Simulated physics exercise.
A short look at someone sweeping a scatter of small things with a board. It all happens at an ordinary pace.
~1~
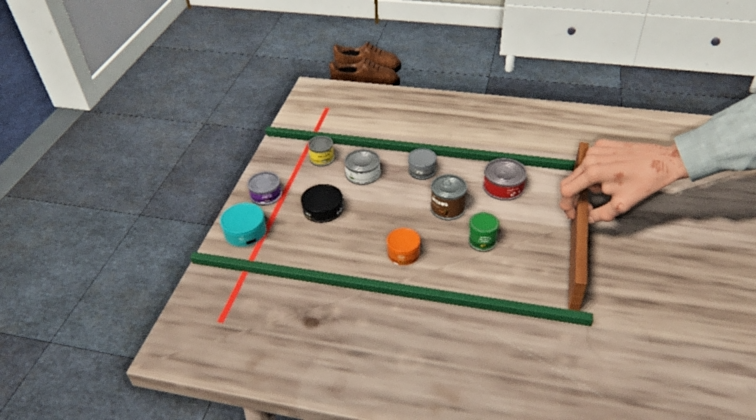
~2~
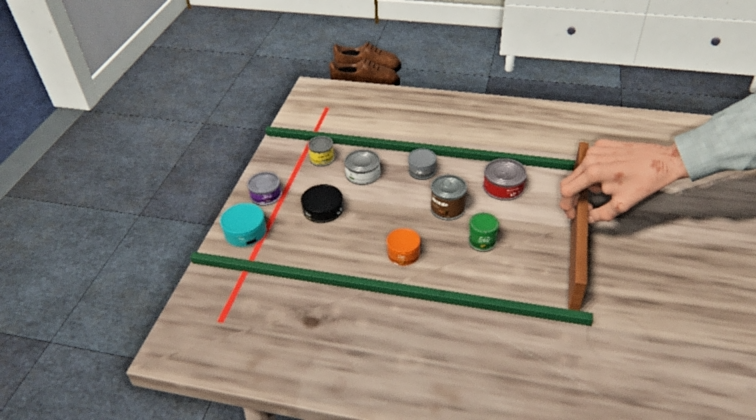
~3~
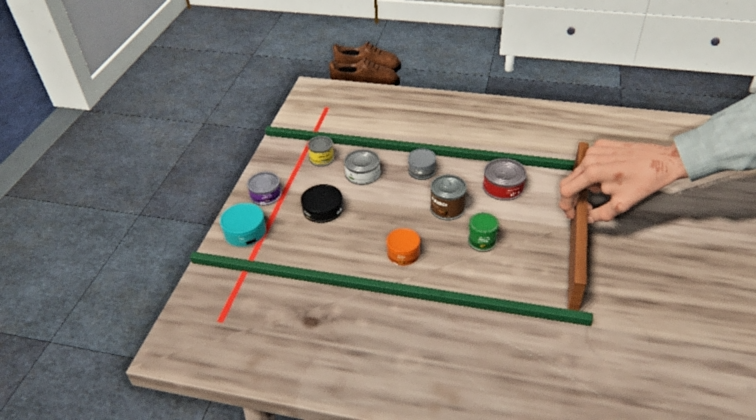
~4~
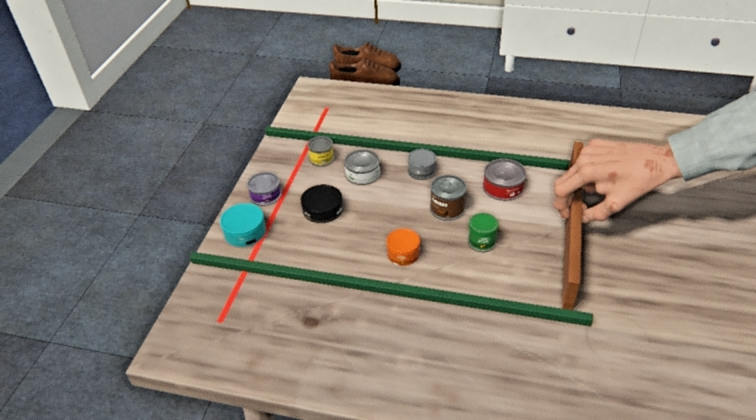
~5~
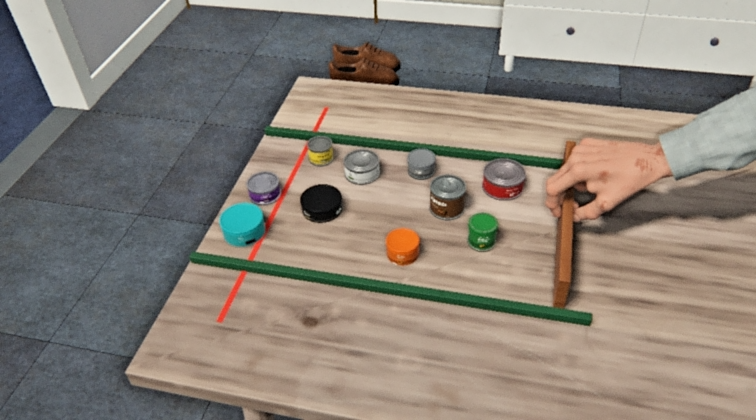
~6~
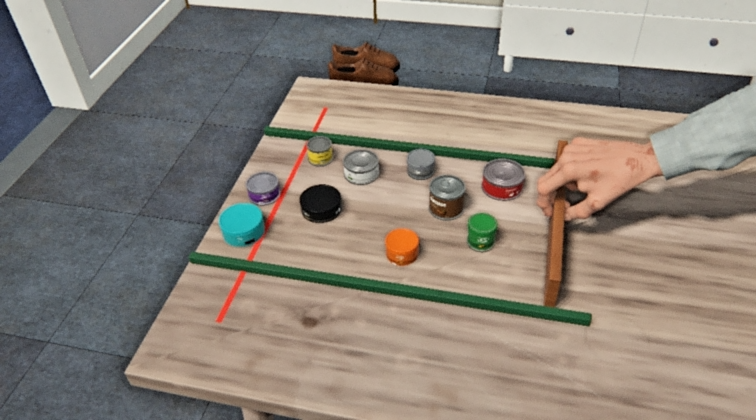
A hand held a wooden board upright at the right of a table scattered with colourful little tubs and tins, then slid it slightly left between two green strips, while the containers stayed put.
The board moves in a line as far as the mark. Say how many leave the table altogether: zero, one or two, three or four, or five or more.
Here the number that fall off is one or two.
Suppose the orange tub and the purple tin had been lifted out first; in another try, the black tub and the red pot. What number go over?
First 0, then 0.
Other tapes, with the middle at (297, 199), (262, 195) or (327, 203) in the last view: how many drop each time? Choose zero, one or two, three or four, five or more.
The falls would be one to two; more than four; zero.
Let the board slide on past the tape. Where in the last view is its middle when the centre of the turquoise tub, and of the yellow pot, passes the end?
About (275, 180), and (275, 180) for the other.
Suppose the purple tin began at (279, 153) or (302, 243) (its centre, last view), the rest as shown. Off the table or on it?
In turn it is lost; survives.
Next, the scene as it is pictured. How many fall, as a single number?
It comes to 1.
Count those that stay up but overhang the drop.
That would be 4.
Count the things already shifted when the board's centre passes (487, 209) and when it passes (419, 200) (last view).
2 and 5.
A little later, none off yet; turquoise tub at rest near (242, 225); purple tin at rest near (263, 189); yellow pot at rest near (320, 151).
Next, none off yet; turquoise tub at rest near (242, 225); purple tin at rest near (263, 189); yellow pot moving near (314, 149).
When it is over, the number that fall off is one or two; down, purple tin.
